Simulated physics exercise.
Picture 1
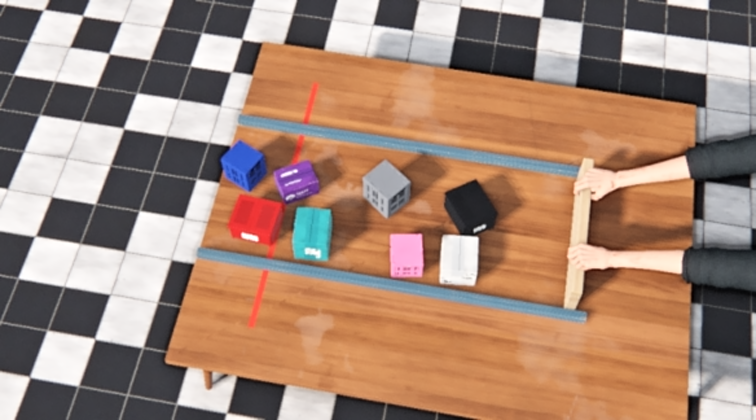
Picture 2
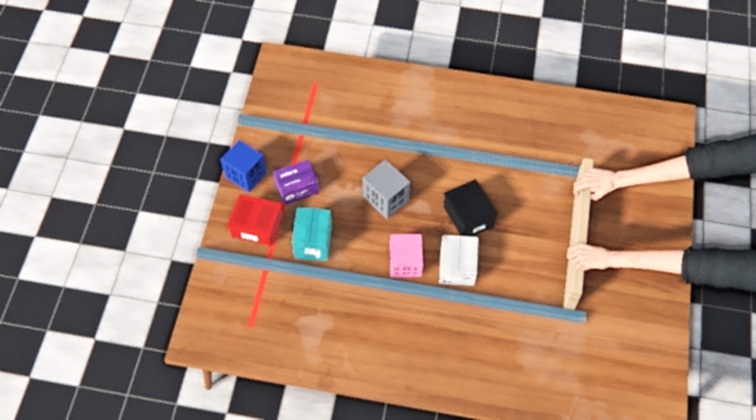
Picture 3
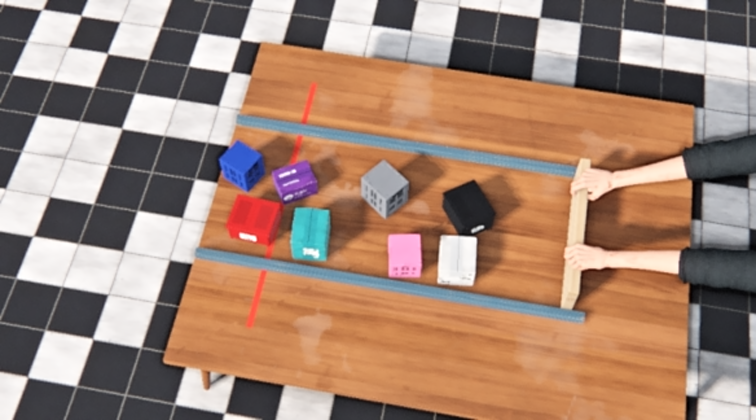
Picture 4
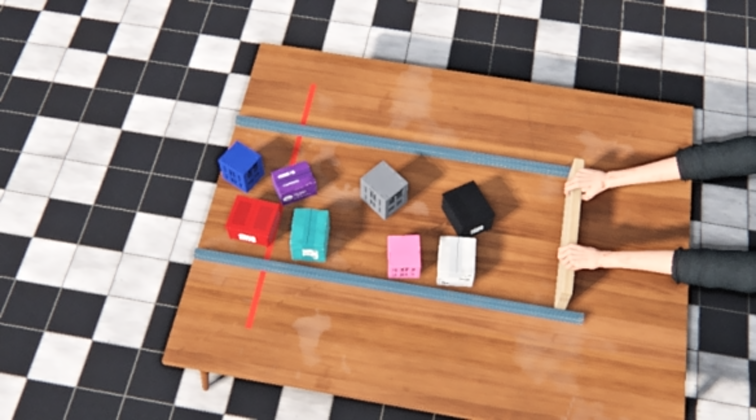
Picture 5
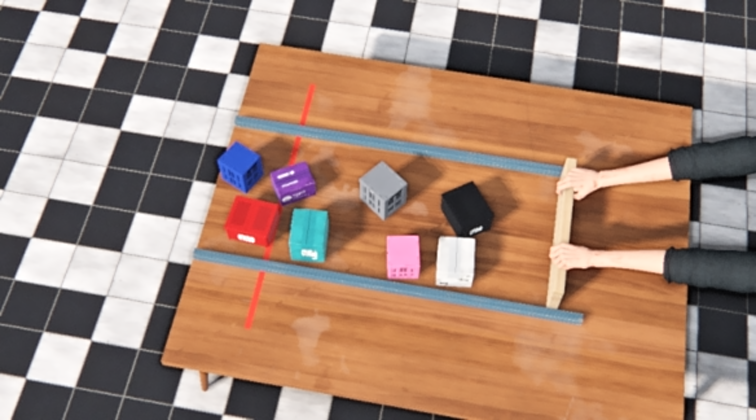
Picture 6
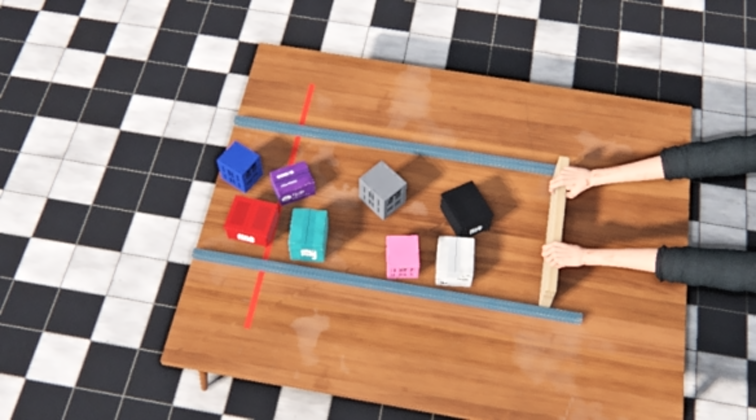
We see eight coloured boxes between two rails on a wooden table above a checkered floor. Two hands hold a wooden plank at the right and slide it slightly left, while the boxes stay essentially still.
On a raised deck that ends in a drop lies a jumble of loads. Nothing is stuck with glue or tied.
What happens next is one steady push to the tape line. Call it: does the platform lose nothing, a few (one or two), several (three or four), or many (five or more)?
It loses several, three or four.
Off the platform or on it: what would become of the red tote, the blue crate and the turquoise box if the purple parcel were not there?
Here's how it goes: The red tote ends up down, the blue crate ends up down, and the turquoise box ends up down.
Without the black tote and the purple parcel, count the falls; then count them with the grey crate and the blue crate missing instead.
I'd say 2 the first time and 2 the second time.
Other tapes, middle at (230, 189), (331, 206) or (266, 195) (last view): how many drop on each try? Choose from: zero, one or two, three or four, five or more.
In that order: Five or over; just one or two; more than four.
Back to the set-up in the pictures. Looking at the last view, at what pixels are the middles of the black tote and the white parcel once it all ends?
In the last picture the black tote sits around (269, 170) and the white parcel around (254, 228).
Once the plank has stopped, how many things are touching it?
The figure is 2.
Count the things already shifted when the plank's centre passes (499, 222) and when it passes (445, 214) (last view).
Counts: 0, 3.
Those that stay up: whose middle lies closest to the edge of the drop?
That is the grey crate.
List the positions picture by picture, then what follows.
The first frame shows blue crate (244, 166); red tote (256, 221); purple parcel (297, 182); plank (579, 233); tape (286, 196).
The second frame shows red tote (256, 221); turquoise box (313, 234).
The third frame shows purple parcel (295, 182); black tote (468, 211).
The fourth frame shows blue crate (242, 167); white parcel (456, 262).
The fifth frame shows red tote (253, 222); plank (562, 233).
The sixth frame shows blue crate (241, 167); red tote (252, 222); purple parcel (293, 183); plank (554, 231); tape (282, 197).
Soon after, none off yet; blue crate at rest near (241, 167); red tote at rest near (252, 222); purple parcel at rest near (293, 183).
Then, none off yet; blue crate moved about its own width near (216, 158); red tote moved about its own width near (207, 215); purple parcel moved about its own width near (248, 172).
By the end, the number that fall off is three or four; fallen, turquoise box, purple parcel, red tote and blue crate.
